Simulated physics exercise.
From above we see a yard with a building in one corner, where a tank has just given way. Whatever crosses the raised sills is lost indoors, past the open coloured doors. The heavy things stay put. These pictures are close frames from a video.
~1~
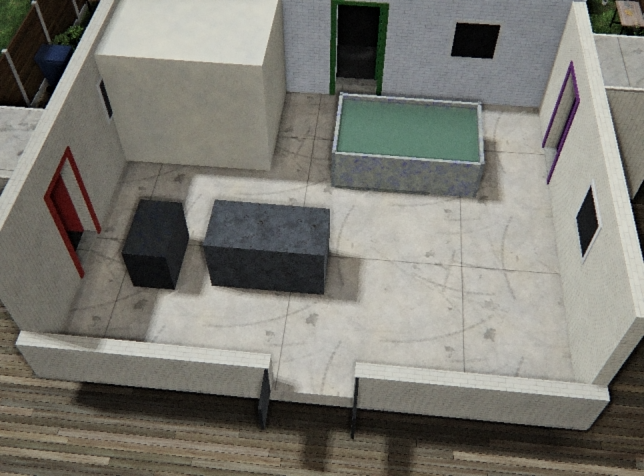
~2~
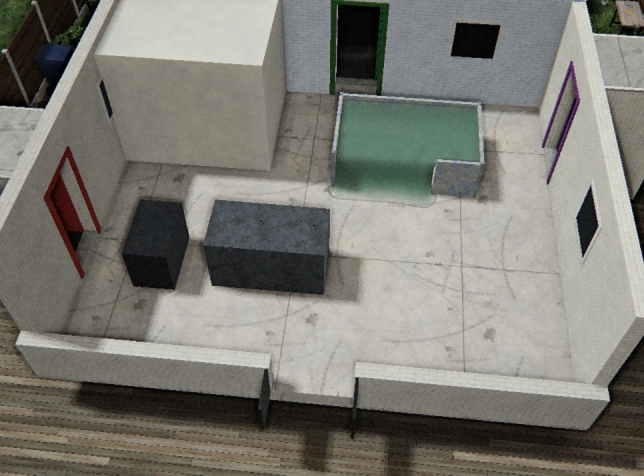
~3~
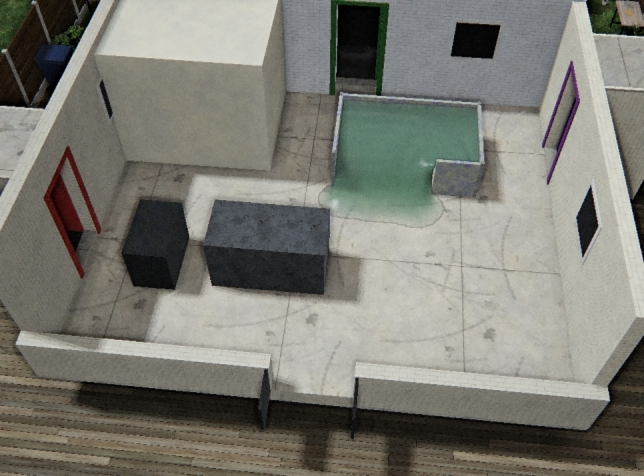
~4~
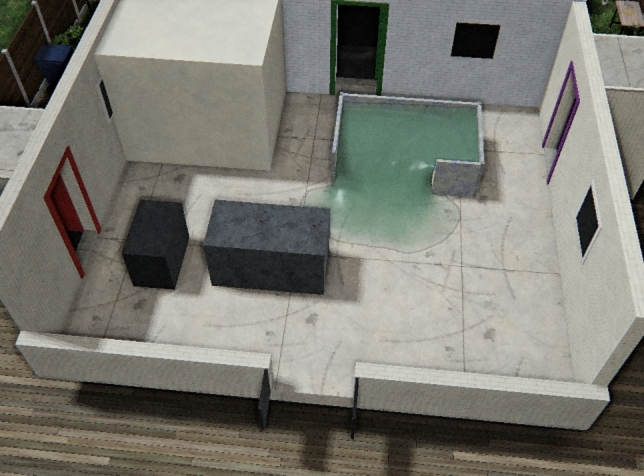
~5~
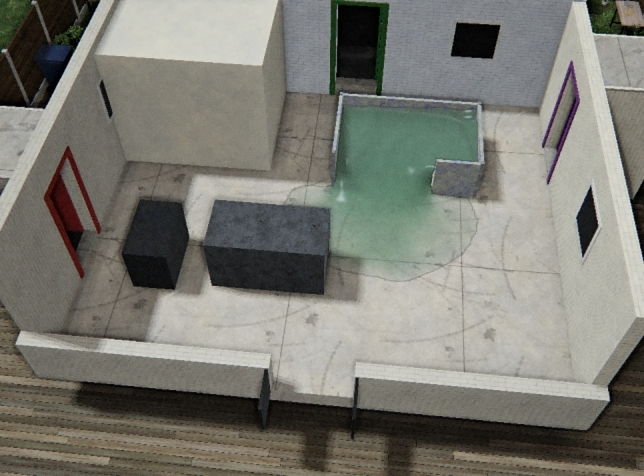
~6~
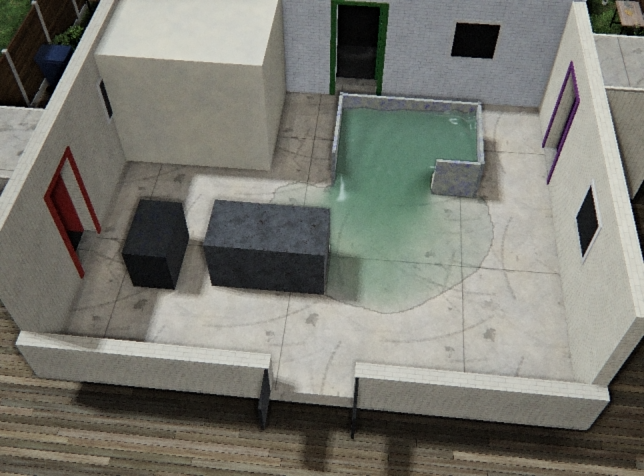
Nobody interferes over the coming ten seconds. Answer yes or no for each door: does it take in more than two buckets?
Green door: No; red door: No; purple door: No.
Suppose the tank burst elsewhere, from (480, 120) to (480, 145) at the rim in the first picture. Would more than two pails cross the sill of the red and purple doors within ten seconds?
As I see it, the red door stays short of it and the purple door tops the mark.
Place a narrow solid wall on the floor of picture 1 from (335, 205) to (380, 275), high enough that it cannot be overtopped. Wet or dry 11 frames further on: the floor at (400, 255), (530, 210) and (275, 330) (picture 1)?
Lab note - spot 1 inundated, spot 2 parched, spot 3 parched.
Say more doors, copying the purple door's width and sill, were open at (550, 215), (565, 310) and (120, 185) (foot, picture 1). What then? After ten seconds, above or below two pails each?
As listed: Stays under, takes more, takes more.
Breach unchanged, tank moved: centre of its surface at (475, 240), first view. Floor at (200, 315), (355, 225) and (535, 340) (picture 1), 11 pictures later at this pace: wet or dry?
I'd call them watered, still dry and watered, in the order asked.
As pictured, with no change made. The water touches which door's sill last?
I'd go with the one in green.
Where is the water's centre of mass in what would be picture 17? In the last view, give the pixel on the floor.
Close to (376, 230).
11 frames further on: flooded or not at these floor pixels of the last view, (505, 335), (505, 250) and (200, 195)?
First spot submerged, second spot spared, third spot submerged.
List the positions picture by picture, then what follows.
Still water in the water tank at (409, 130), in the first picture.
The front is at (330, 188), out from the gap at (384, 177), in the second picture.
Water pours out at (384, 179) and has run to (322, 199), in the third picture.
The front is at (444, 235), out from the gap at (383, 180), in the fourth picture.
The front is at (407, 277), out from the gap at (383, 181), in the fifth picture.
The front is at (388, 310), out from the gap at (383, 181), in the sixth picture.
A moment on, water covers 35 % of the floor; the green door not reached, the red door not reached, the purple door not reached.
Next, water covers 45 % of the floor; the green door not reached, the red door not reached, the purple door not reached.
Then, water covers 55 % of the floor; the green door not reached, the red door wet at the sill, nothing in, the purple door not reached.
Later, water covers 85 % of the floor; the green door not reached, the red door wet at the sill, nothing in, the purple door wet at the sill, nothing in.
In the end, water covers 100 % of the floor; the green door wet at the sill, nothing in, the red door under two buckets in, the purple door under two buckets in.
